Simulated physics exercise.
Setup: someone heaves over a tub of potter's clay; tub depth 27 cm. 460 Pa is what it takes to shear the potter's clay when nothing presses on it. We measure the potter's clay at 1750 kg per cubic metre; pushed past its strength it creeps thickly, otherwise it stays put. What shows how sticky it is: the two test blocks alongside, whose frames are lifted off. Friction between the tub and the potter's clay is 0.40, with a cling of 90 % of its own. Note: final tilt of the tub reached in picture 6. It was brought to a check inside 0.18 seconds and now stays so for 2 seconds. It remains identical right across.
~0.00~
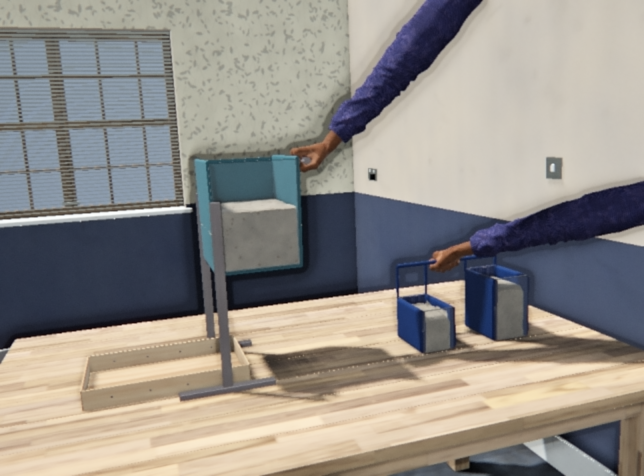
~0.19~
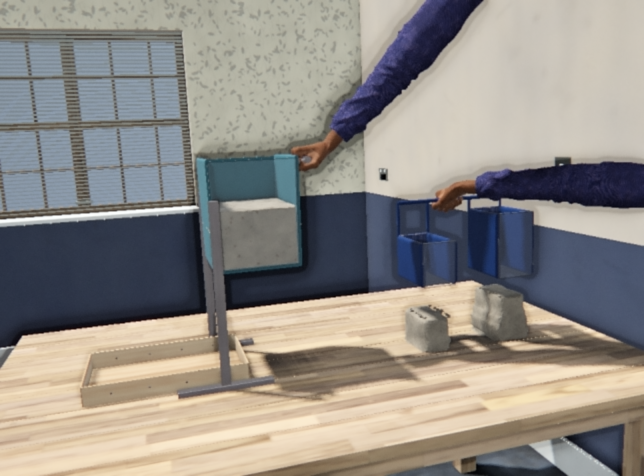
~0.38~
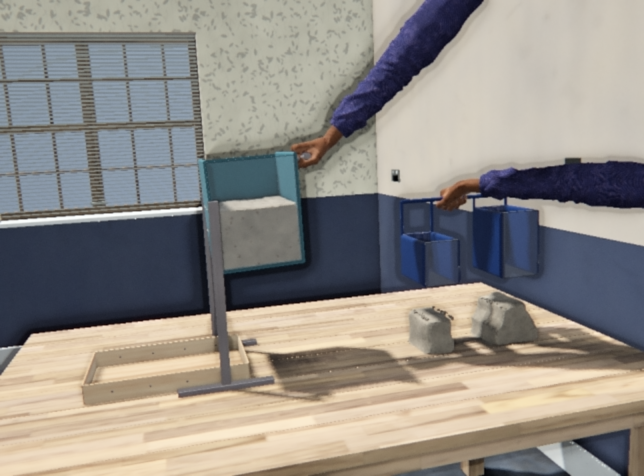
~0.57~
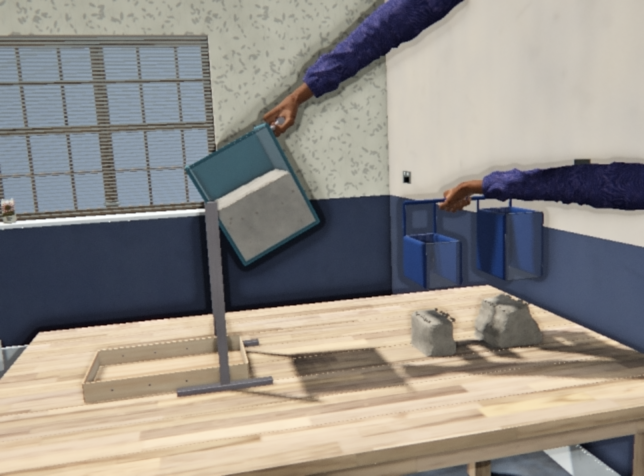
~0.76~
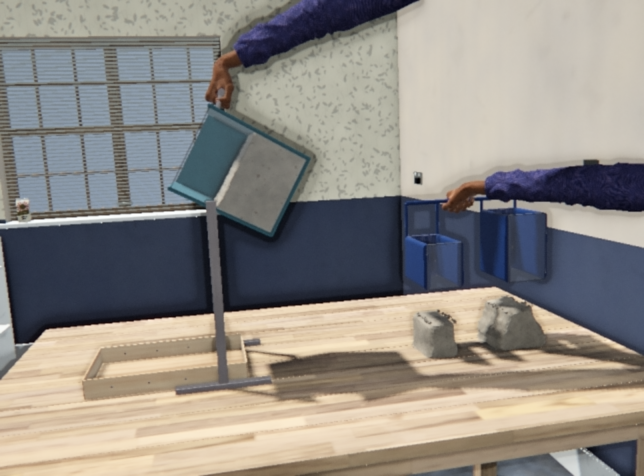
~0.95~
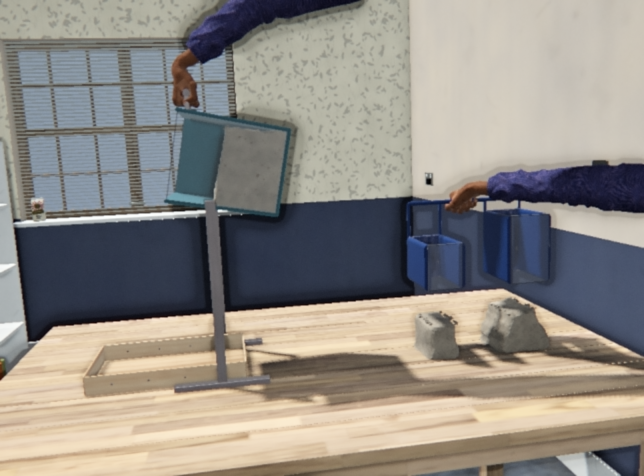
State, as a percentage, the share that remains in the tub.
100 %.
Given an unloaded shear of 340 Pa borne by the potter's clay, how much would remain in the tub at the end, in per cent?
Then about 100 %.
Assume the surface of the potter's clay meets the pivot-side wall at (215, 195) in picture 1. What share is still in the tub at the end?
100 %.
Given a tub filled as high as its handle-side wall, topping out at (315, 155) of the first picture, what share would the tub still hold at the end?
About 100 per cent.
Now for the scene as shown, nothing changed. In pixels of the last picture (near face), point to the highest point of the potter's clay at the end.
Around (280, 133).
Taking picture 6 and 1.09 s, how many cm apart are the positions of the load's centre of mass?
It has moved around 1 centimetres.
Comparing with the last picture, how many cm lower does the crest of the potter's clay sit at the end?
About 2 cm.
After 1.09 s, the tub is at 79 degrees and holds 100 %.
After 1.26 s, the tub is at 79 degrees and holds 100 %.
After 1.43 s, the tub is at 79 degrees and holds 100 %.
After 1.60 s, the tub is at 79 degrees and holds 100 %.
After 2.95 s, the tub is at 79 degrees and holds 100 %.
